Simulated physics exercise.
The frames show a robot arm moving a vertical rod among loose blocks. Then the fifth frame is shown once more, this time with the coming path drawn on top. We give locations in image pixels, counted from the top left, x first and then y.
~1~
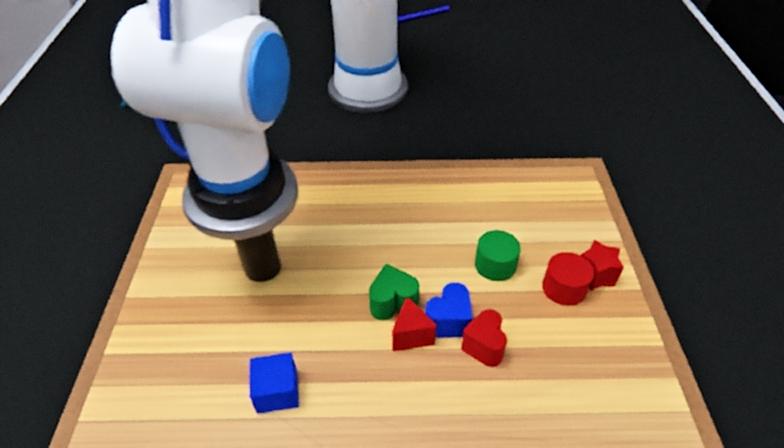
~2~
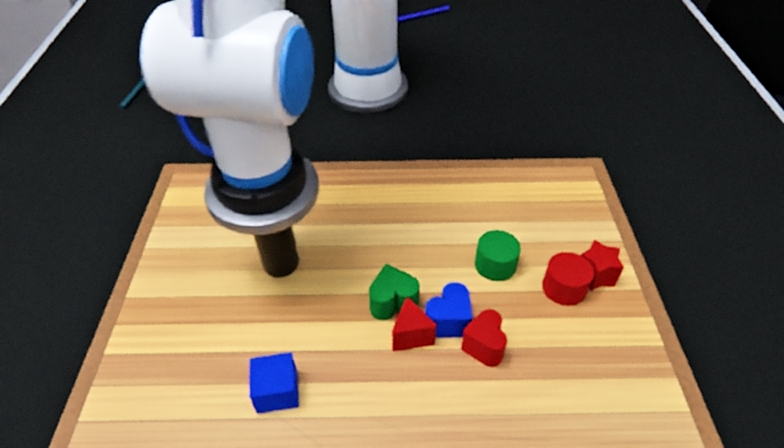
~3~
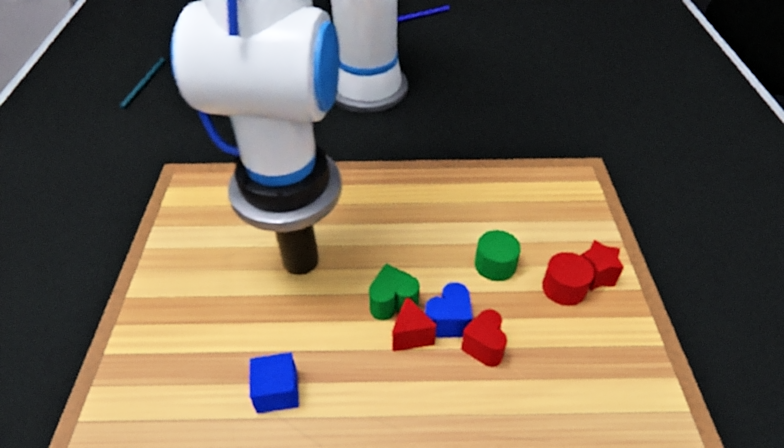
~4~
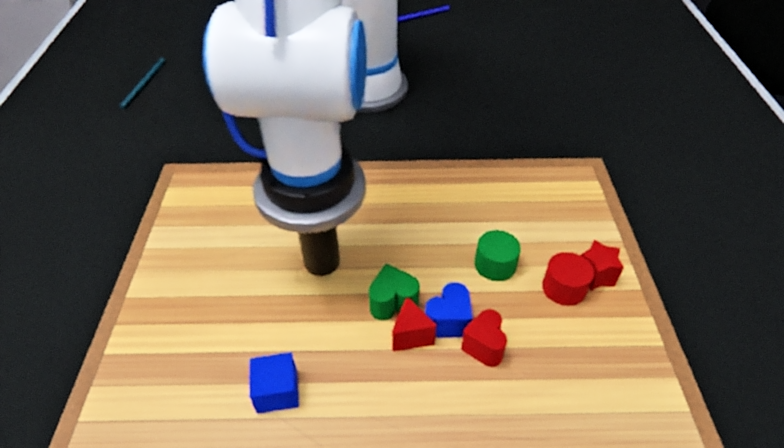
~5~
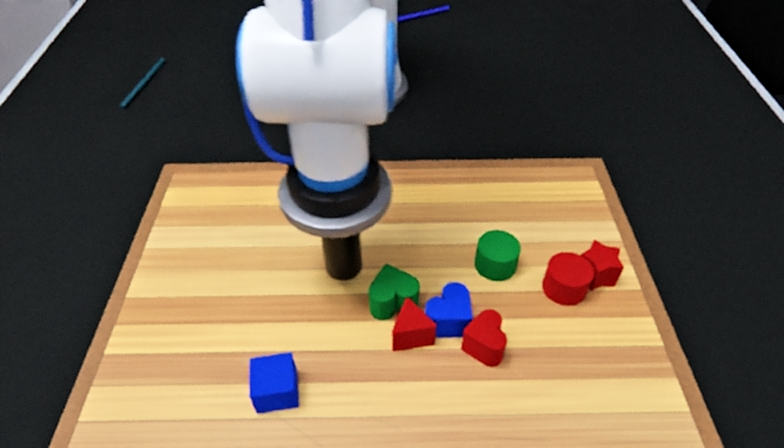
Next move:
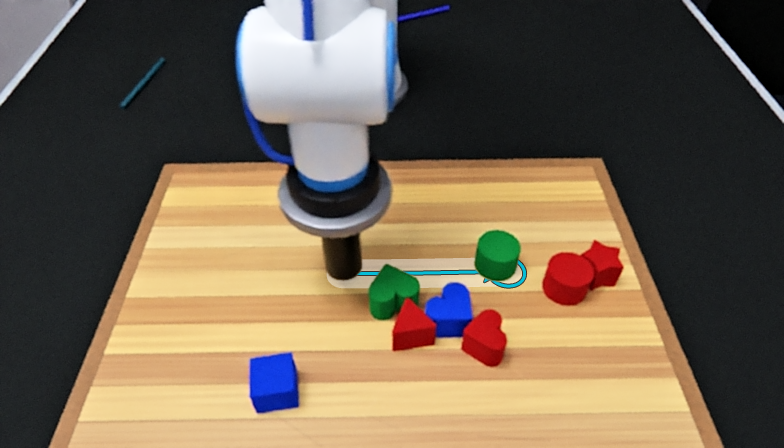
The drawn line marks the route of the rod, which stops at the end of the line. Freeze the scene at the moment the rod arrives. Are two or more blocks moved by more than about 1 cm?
I'd say yes.
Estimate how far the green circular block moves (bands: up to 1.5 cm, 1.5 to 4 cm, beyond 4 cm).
Of the three bands, it's over 4 cm.
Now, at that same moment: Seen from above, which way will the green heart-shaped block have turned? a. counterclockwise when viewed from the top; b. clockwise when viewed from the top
b (clockwise when viewed from the top)
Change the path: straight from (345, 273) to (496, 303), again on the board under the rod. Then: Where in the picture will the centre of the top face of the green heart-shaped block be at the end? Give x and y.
It is at (419, 302).
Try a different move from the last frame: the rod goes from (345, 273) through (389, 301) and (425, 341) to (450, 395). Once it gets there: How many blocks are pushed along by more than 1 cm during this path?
3 or more blocks.
The line goes from (345, 273) to (506, 271).
What follows on the original path. One third of the way, rod (400, 266); green heart-shaped block (405, 285), turned 40° clockwise; red triangle (412, 323).
Two thirds of the way, rod (454, 265); green heart-shaped block (410, 285), turned 55° clockwise; red triangle (412, 323).
At the end, rod (508, 264); green heart-shaped block (410, 285), turned 55° clockwise; red triangle (412, 323); blue heart-shaped block unmoved; green circular block (543, 237).
